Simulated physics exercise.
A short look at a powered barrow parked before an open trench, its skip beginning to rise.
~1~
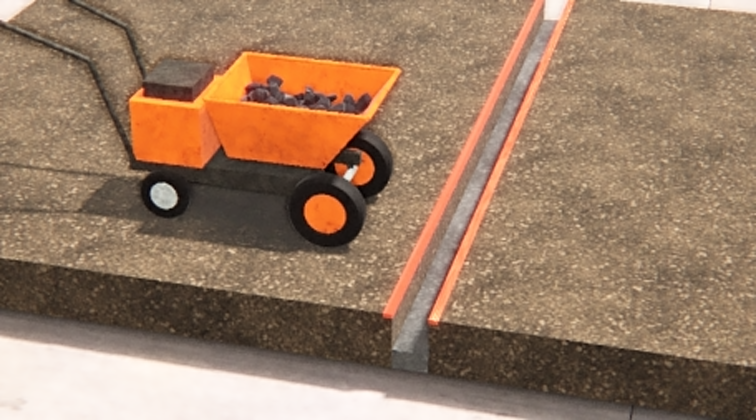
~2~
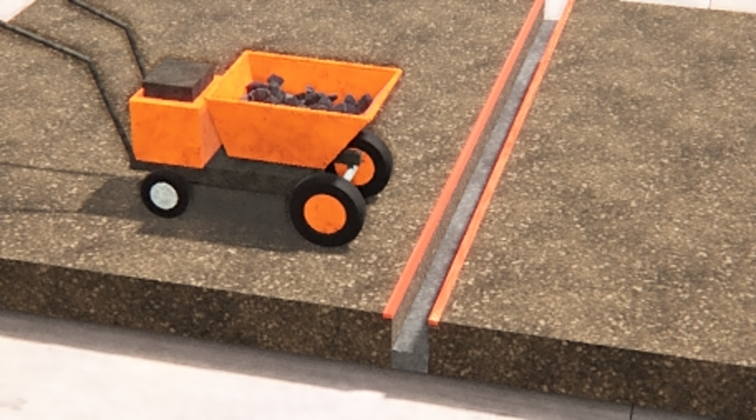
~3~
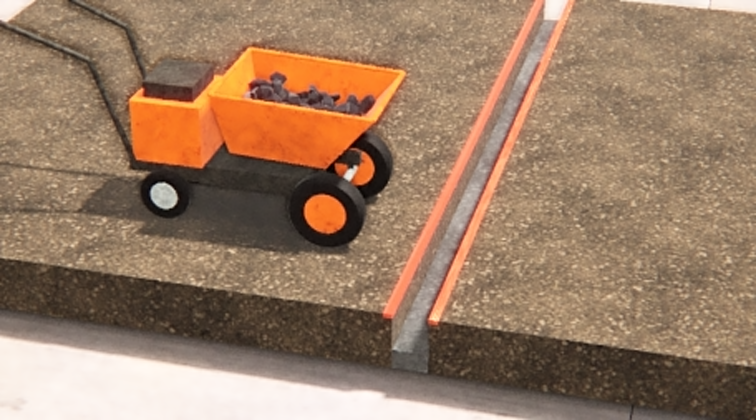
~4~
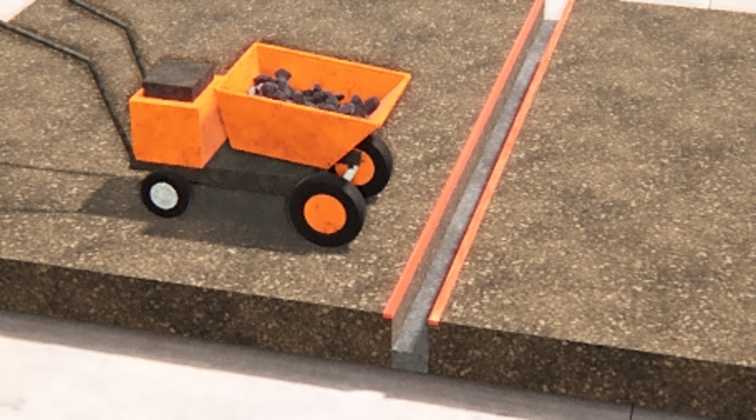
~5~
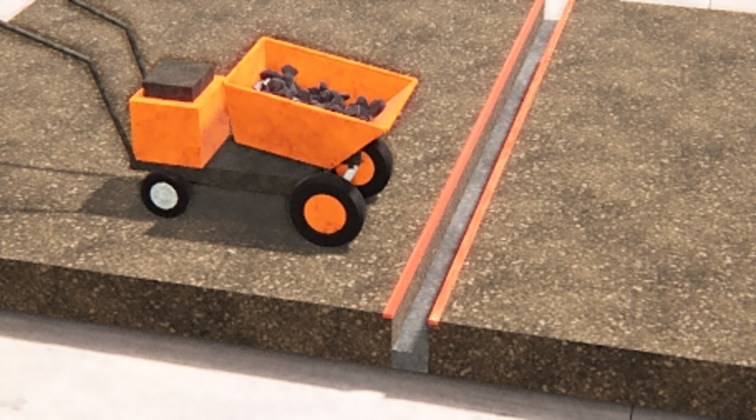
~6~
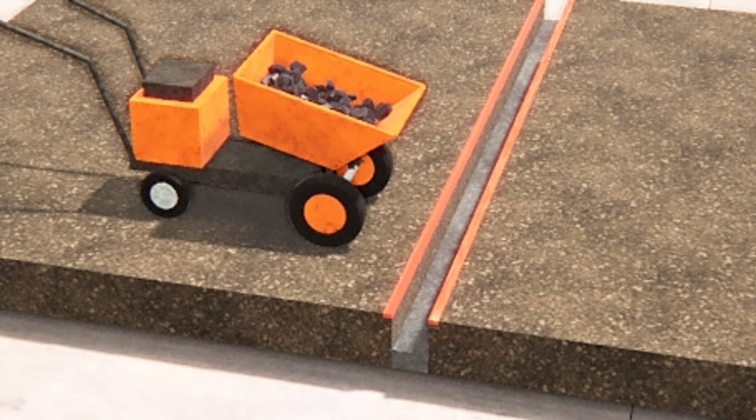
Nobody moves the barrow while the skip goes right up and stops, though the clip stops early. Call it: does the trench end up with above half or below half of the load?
It ends up with below half.
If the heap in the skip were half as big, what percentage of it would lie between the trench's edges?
I'd say close to 40 per cent of it.
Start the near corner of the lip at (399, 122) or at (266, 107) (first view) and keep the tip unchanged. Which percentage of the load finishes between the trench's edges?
First spot: 0 %, second spot: 20 %.
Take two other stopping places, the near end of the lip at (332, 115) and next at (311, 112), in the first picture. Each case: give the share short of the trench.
First spot: 10 %, second spot: 20 %.
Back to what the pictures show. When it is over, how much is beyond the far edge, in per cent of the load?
About 55 per cent.
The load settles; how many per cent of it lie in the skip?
Some 25 per cent.
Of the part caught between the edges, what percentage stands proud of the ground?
Estimate: Near 20 per cent.
Just after the last frame, skip tipped steeply; every one in the skip.
A moment on, skip tipped right over; almost all in the skip; just a few in or heaped over the trench; about a tenth beyond it; just a few falling.
Further on, skip tipped right over; roughly a quarter in the skip; about a tenth in or heaped over the trench; roughly half beyond it.
When it is over, skip tipped right over; roughly a quarter in the skip; roughly a quarter in or heaped over the trench; roughly half beyond it.
